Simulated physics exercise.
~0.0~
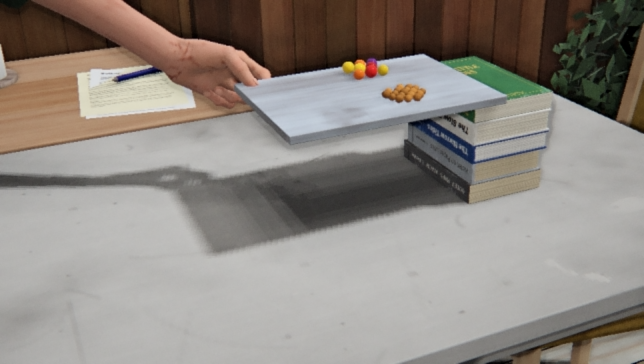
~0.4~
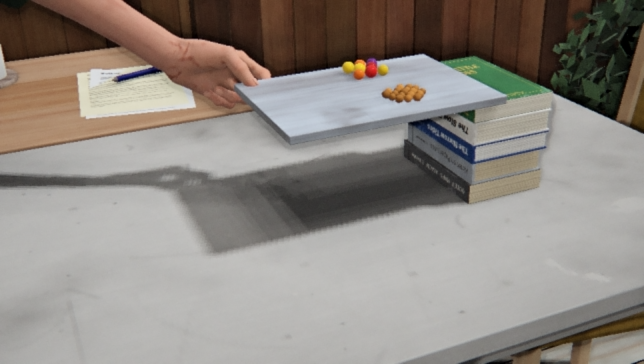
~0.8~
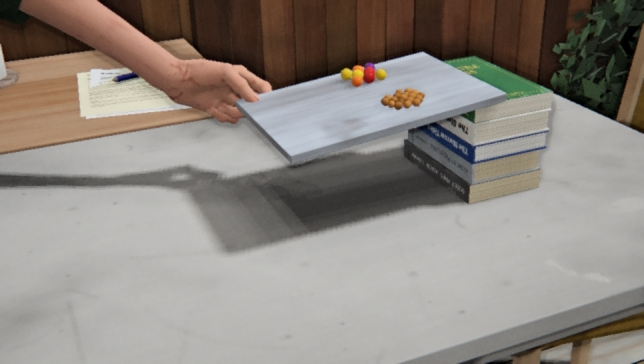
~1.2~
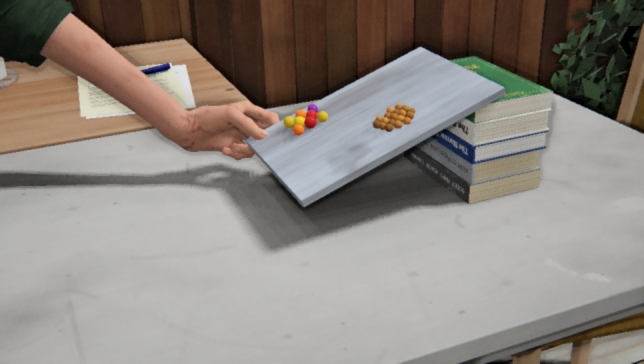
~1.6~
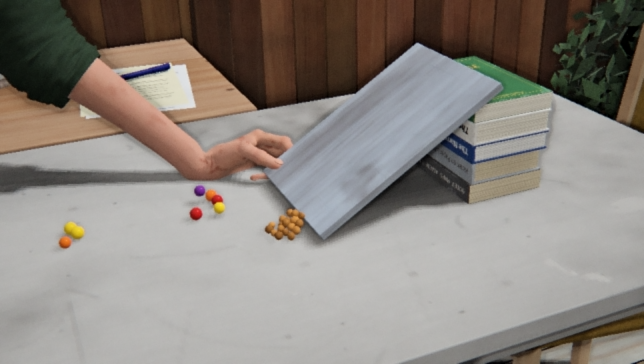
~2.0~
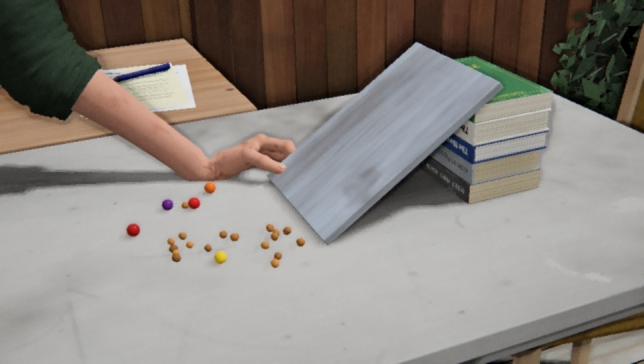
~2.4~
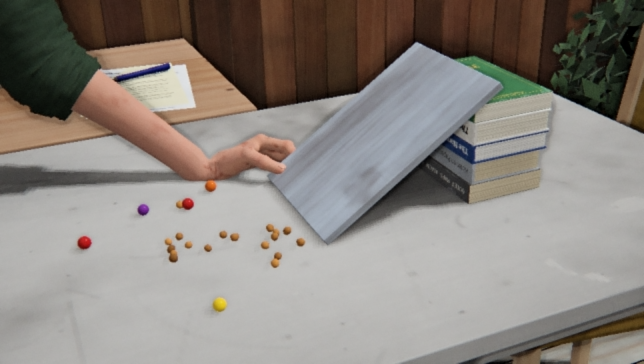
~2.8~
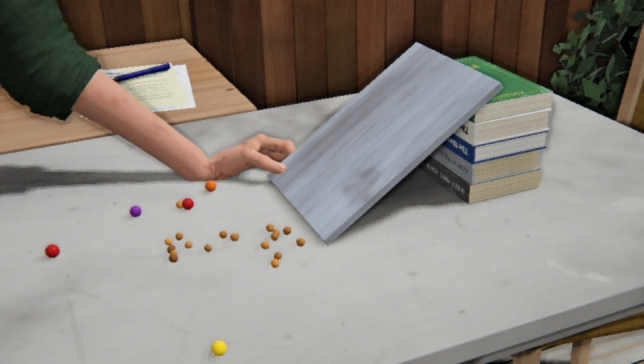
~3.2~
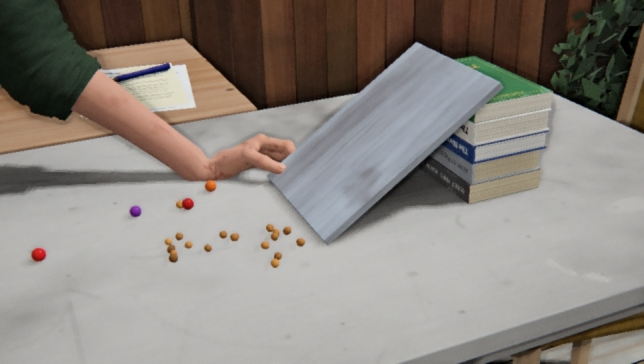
A hand and forearm in a dark green sleeve hold the left end of a grey board above a pale stone table, seen from slightly above, with its right end on a stack of books. A cluster of bright, multicoloured balls sits toward the back of the board, and small orange-brown pieces sit nearer the front. The hand lowers its end, and the coloured balls slide left first. Both groups spill off as the board becomes a steep ramp. The brown pieces scatter and stop near its foot, while the coloured balls roll farther, some leaving the table.
